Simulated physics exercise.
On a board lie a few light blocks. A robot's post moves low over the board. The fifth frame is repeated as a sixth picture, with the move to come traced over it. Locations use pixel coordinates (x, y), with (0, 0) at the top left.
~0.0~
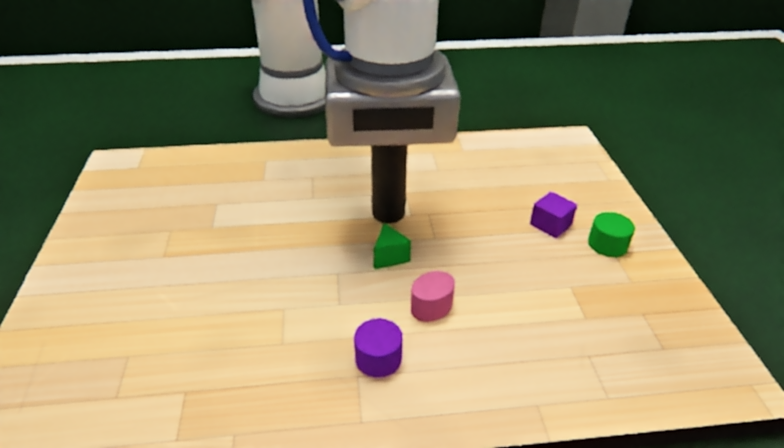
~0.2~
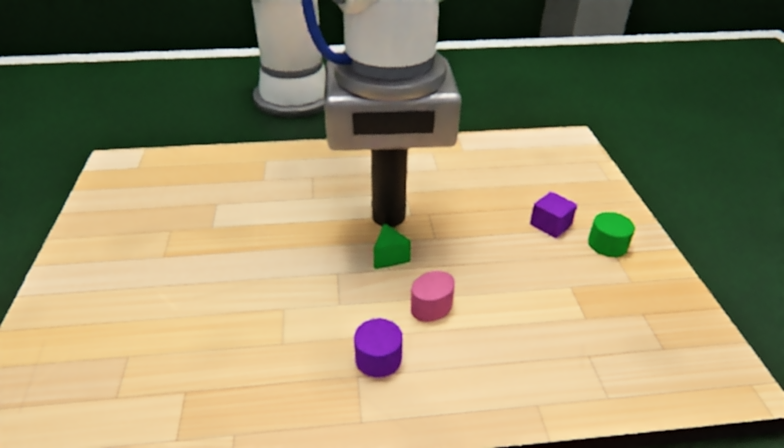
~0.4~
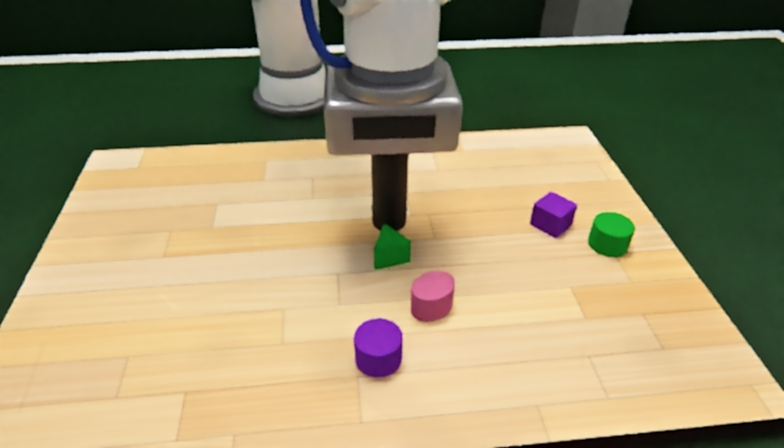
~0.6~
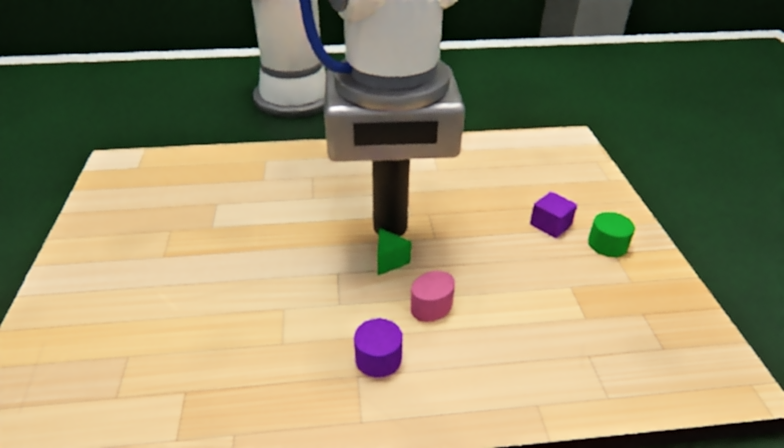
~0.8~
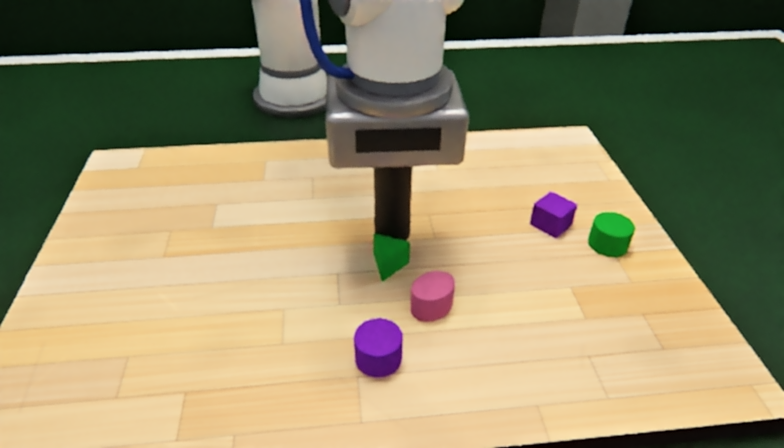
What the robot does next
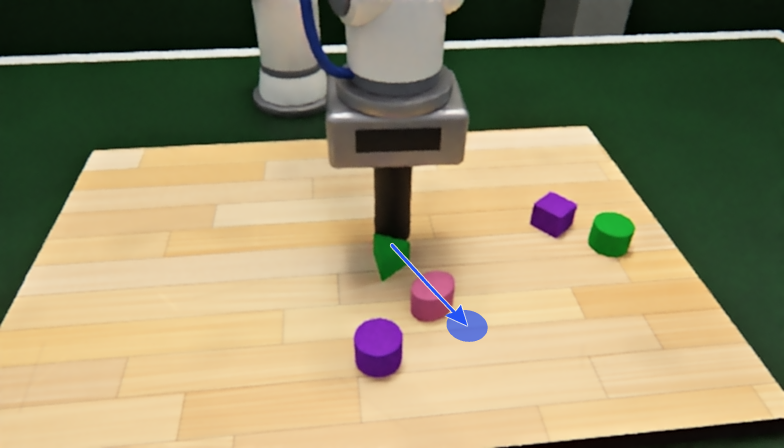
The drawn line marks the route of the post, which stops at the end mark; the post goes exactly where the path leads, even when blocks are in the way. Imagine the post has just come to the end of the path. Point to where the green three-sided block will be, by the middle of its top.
The centre of its top face lies at (394, 266).
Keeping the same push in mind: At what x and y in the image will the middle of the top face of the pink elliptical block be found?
My best guess is (449, 330).
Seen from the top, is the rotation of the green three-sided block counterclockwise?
No, that is not what happens.
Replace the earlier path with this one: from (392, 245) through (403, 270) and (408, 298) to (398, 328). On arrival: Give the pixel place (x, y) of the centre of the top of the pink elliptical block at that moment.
Just about (443, 303).
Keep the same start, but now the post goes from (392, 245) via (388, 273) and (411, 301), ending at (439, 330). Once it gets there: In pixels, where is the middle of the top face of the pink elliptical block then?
It comes to (483, 310).
The drawn path runs from (392, 245) directly to (467, 326).
The first path, step by step. One third of the way, post (415, 259); green three-sided block (394, 265), turned 35° clockwise.
Two thirds of the way, post (441, 286); green three-sided block (394, 266), turned 40° clockwise; pink elliptical block (441, 304), turned 30° clockwise.
At the end, post (469, 315); purple cylinder not moved; green three-sided block (394, 266), turned 40° clockwise; pink elliptical block (449, 330), turned 95° clockwise.
